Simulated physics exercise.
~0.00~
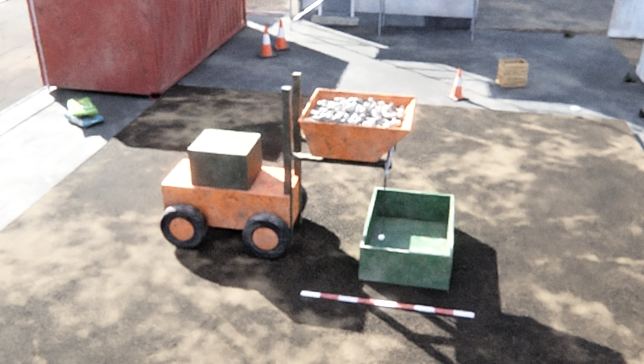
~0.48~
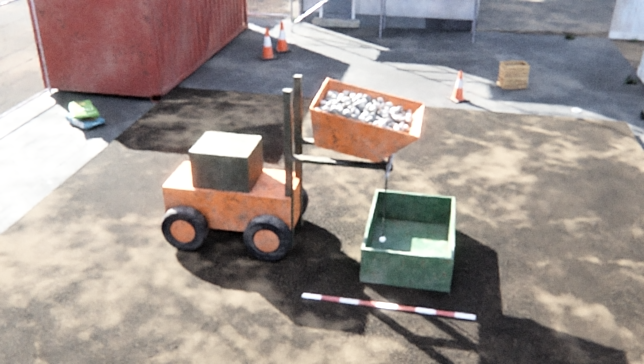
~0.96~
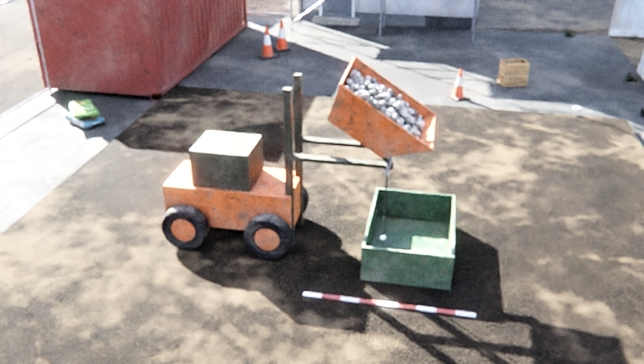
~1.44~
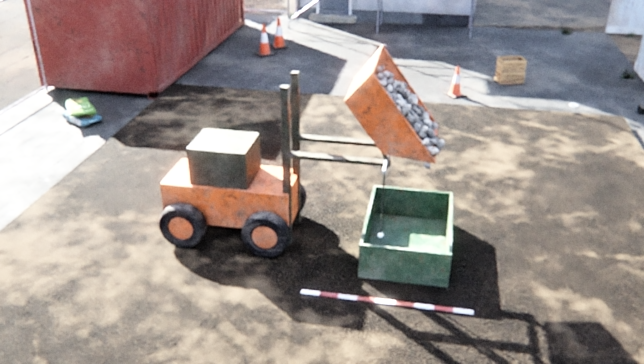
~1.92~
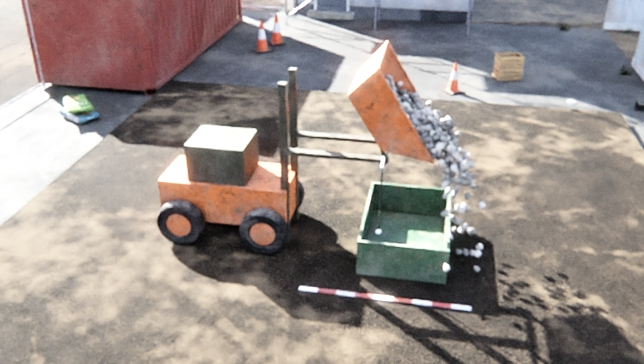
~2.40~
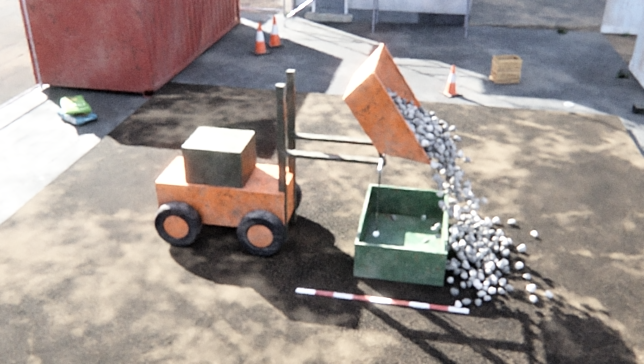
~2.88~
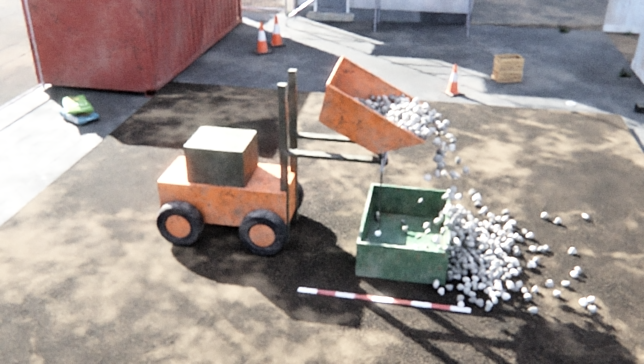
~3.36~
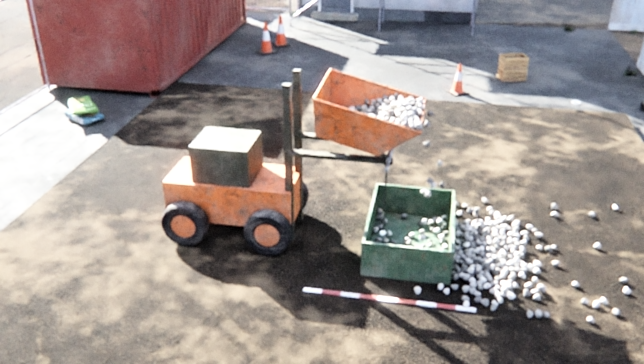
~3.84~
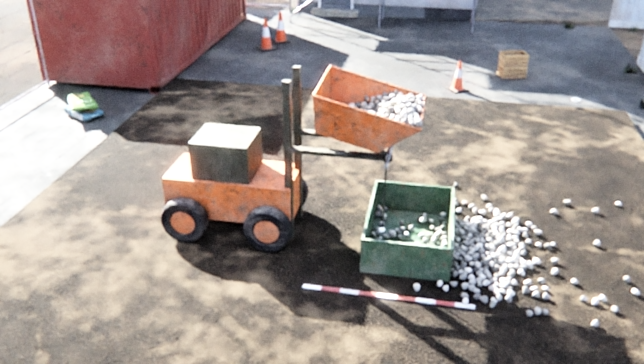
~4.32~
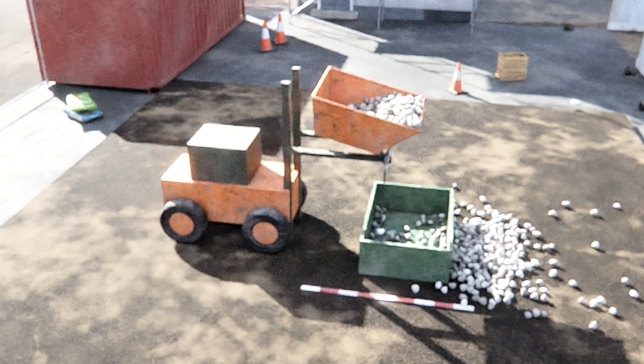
An orange forklift's raised skip tipped steeply to the right, spilling pale rounded stones mostly past the green bin onto the ground, then swung partway back and held still, with many stones still inside it and only a few in the bin.
